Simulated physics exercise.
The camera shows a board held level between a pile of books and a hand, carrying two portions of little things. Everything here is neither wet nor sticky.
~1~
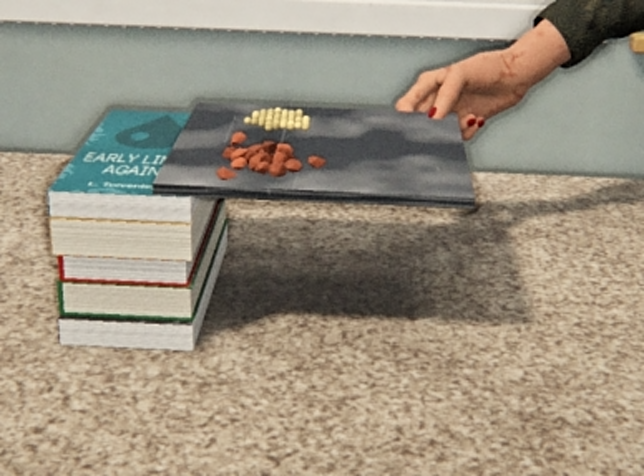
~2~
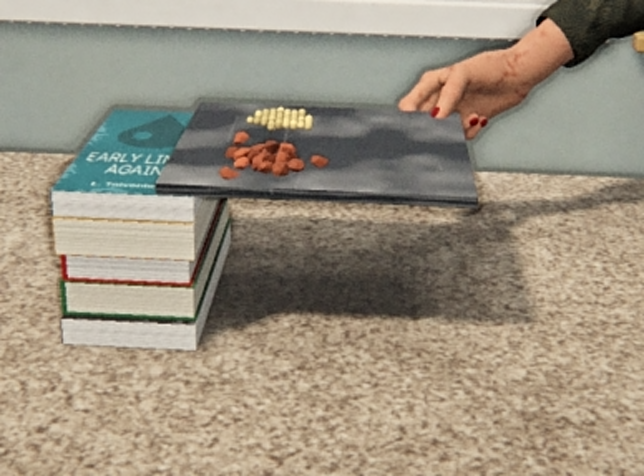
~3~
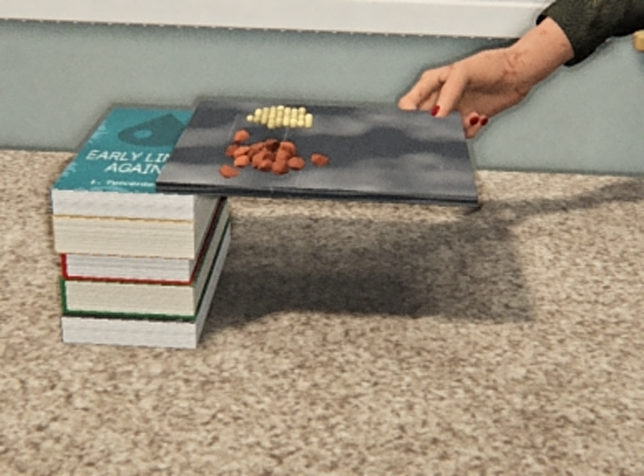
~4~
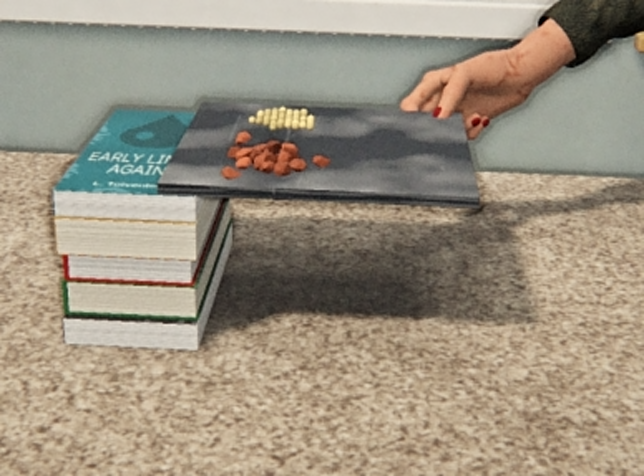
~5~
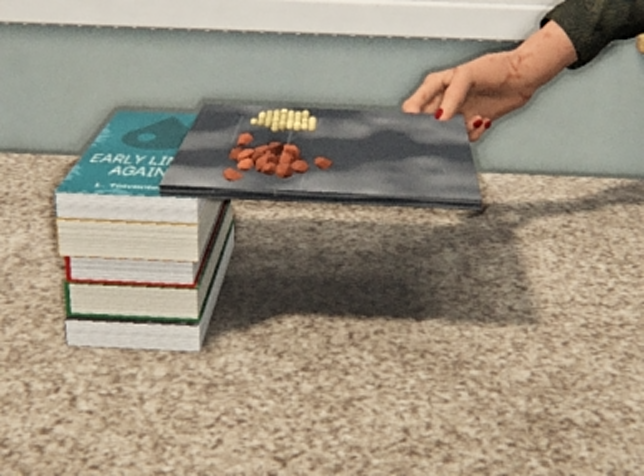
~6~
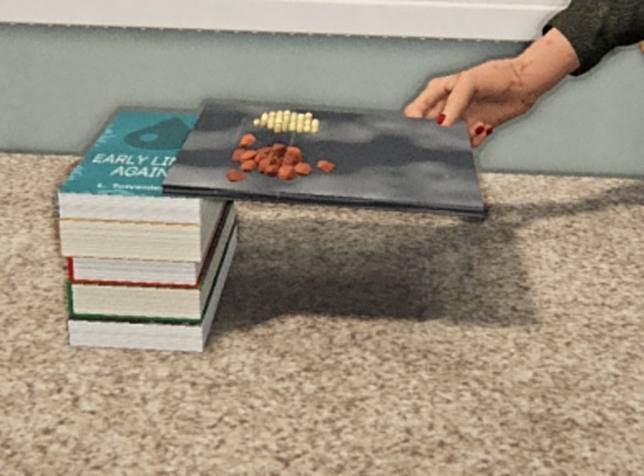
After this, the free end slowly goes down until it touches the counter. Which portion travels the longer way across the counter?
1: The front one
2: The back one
The answer is 2.
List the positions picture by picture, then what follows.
Held end of the board (463, 199), level; book pile (147, 161), tall, over half the board's length; near portion (268, 159), a few bits of crushed brick; far portion (277, 119), some soya beans, in the first frame.
Held end of the board (466, 198), level; far portion (280, 118), in the second frame.
Held end of the board (466, 197), level; near portion (271, 157), in the third frame.
Held end of the board (468, 198), level; far portion (282, 118), in the fourth frame.
Held end of the board (470, 200), level; near portion (274, 160), in the fifth frame.
Held end of the board (472, 207), down by 2°; book pile (156, 162); near portion (277, 162), not moving; far portion (286, 122), not moving, in the sixth frame.
Then, 0.71 s later than the last frame, board sloping at 21°; near portion every one still on the board; far portion every one still on the board.
Then, 1.33 s later than the last frame, board sloping at 38°; near portion mostly at the foot of the board; far portion mostly up to a board's length out.
Then, 1.86 s later than the last frame, board resting at 38°; near portion mostly less than half a board's length out; far portion mostly up to a board's length out.
When it is over, board resting at 38°; near portion mostly less than half a board's length out; far portion mostly up to a board's length out; the far portion has gone farther.
